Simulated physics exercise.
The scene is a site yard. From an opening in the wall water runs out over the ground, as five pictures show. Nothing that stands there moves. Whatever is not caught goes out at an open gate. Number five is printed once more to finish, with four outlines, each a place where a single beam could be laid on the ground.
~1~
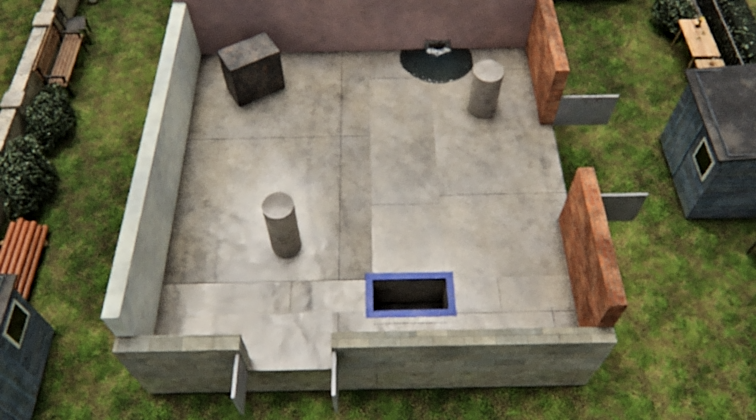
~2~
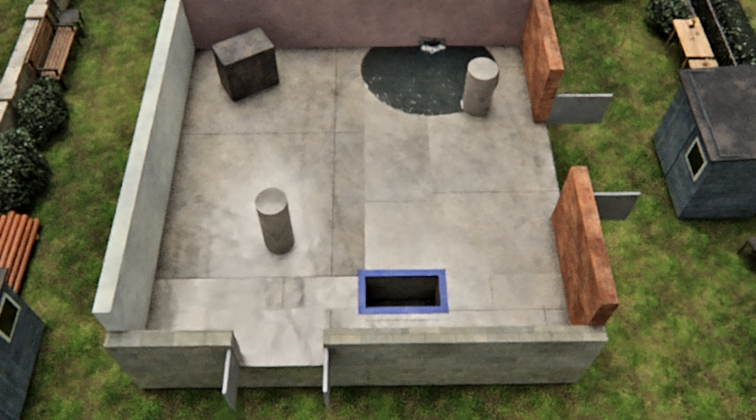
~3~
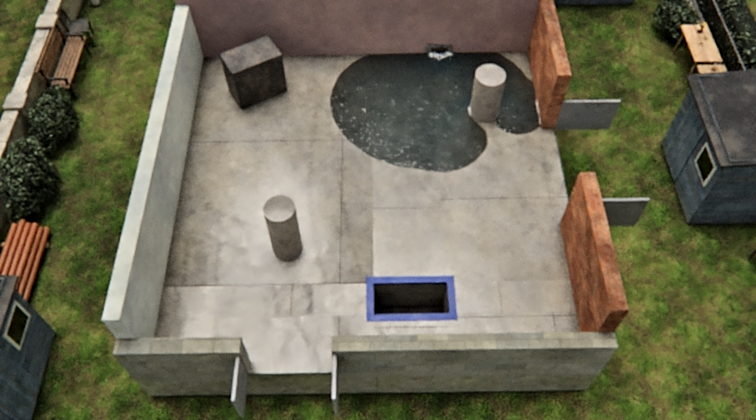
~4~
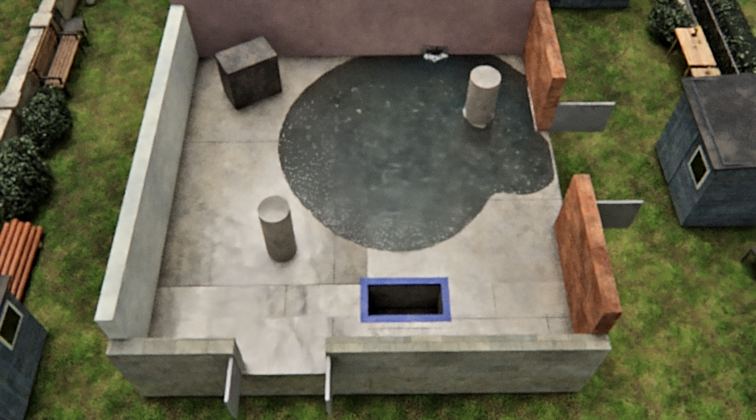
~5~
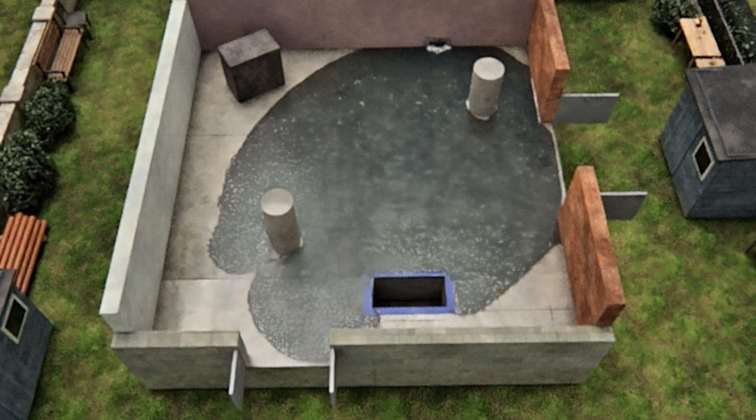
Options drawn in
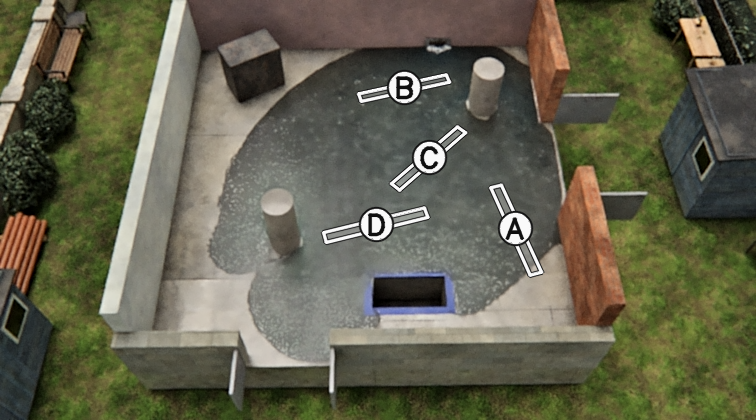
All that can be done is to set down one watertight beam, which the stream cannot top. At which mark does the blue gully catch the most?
Place A does it best.
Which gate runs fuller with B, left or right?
More leaves on the left.
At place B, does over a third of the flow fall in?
No.
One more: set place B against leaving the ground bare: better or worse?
Place B is worse.
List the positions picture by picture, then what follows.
Outfall at (437, 45); blue gully at (410, 294); open gate at (292, 355); open gate at (549, 169); water covers 3 % of the ground and shows as far out as (442, 79); blue gully still dry.
Water covers 9 % of the ground and shows as far out as (421, 111); blue gully still dry.
Water covers 20 % of the ground and shows as far out as (372, 154); blue gully still dry.
Water covers 39 % of the ground and shows as far out as (343, 233); blue gully still dry.
Water covers 63 % of the ground and shows as far out as (262, 311); blue gully taking water.
On the marked copy, A from (496, 186) to (535, 273); B from (359, 97) to (447, 78); C from (395, 186) to (461, 129); D from (324, 237) to (426, 212).
For place A, about 33 % of the stream runs into the blue gully, about 66 % out by the gates.
For place B, about 23 % of the stream runs into the blue gully, about 77 % out by the gates.
For place C, about 22 % of the stream runs into the blue gully, about 77 % out by the gates.
For place D, about 25 % of the stream runs into the blue gully, about 75 % out by the gates.
